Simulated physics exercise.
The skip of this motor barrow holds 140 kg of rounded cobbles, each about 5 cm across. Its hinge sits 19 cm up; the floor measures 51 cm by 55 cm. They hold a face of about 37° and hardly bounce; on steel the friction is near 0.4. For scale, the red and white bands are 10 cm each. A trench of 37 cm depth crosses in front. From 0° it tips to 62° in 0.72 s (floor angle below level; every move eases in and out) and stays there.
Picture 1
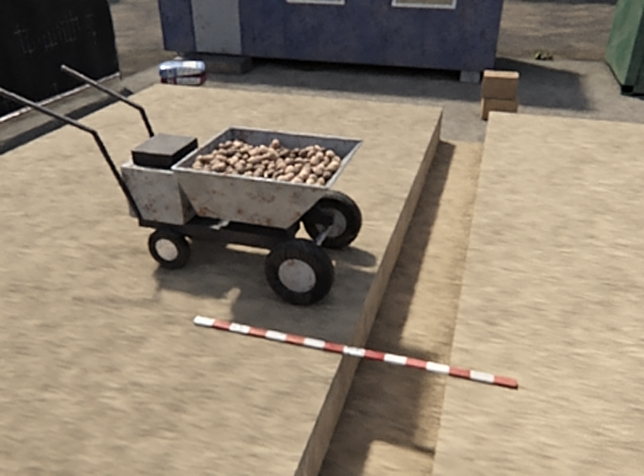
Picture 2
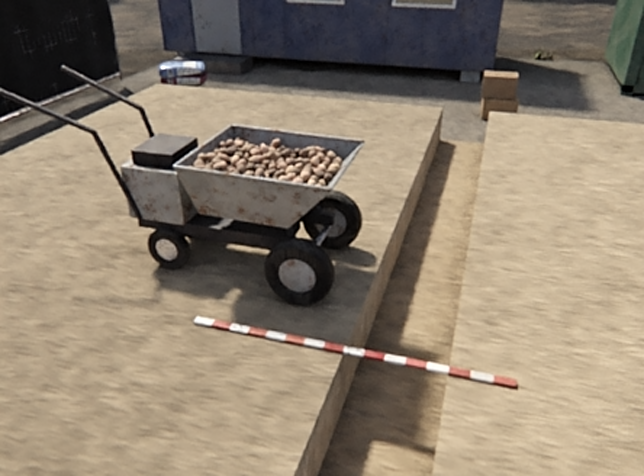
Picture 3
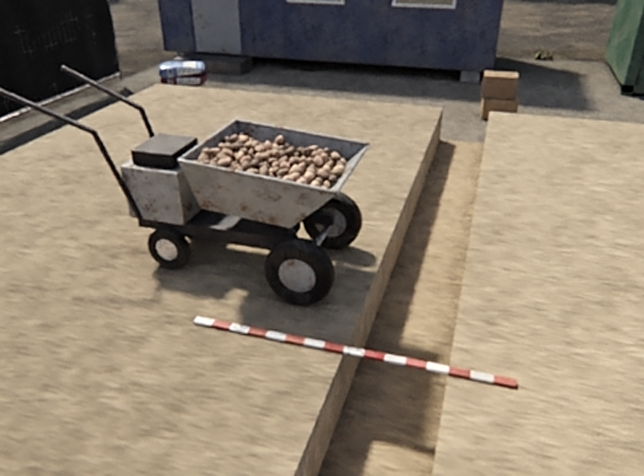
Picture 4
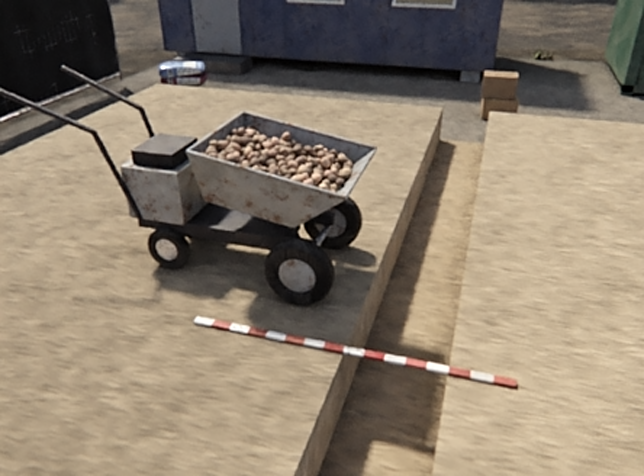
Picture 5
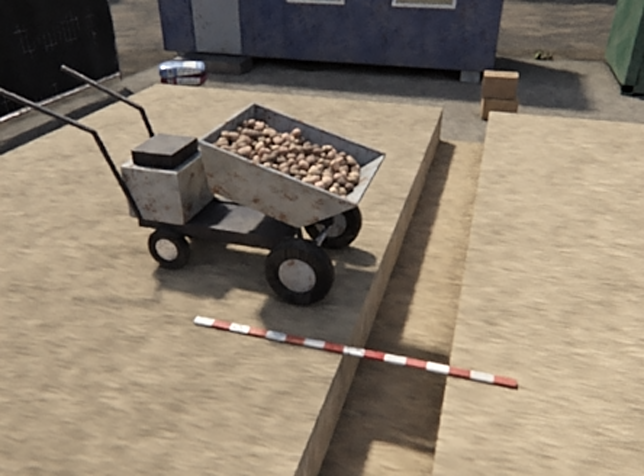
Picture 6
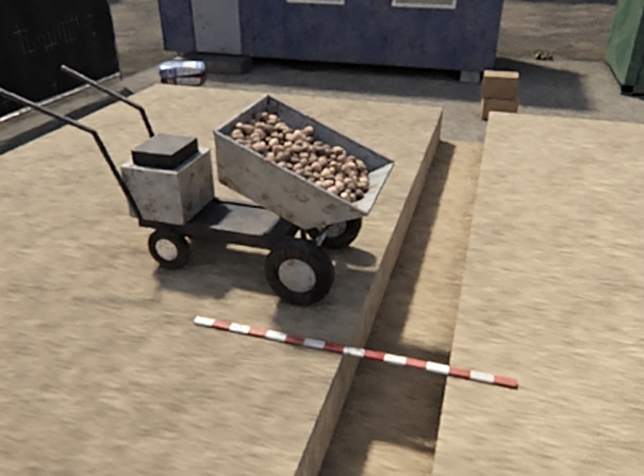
The skip of a motor barrow full of rounded cobbles tilts forward toward a trench.
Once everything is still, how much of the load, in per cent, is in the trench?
About 72 per cent.
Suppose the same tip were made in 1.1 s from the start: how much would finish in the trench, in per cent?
It would be near 80 per cent.
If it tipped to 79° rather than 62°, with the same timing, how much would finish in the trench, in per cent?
Then about 75 per cent.
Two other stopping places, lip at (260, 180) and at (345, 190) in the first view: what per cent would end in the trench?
About 95 and 55 per cent.
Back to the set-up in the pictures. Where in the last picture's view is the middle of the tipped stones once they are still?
Their middle is at about (437, 332).
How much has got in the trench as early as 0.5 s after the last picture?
About 15 per cent by then.
Then, 0.2 s after the last picture the floor is at 52°, 100 % in the skip; the foremost stones are at (392, 234).
Then, 0.5 s after the last picture the floor is at 62°, 83 % in the skip, 17 % in the trench; the foremost stones are at (459, 284).
Then, 0.9 s after the last picture the floor is at 62°, 37 % in the skip, 36 % in the trench, 27 % past the trench; the foremost stones are at (579, 324).
Then, 2.8 s after the last picture the floor is at 62°, 0 % in the skip, 72 % in the trench, 28 % past the trench; the foremost stones are past the picture's edge.
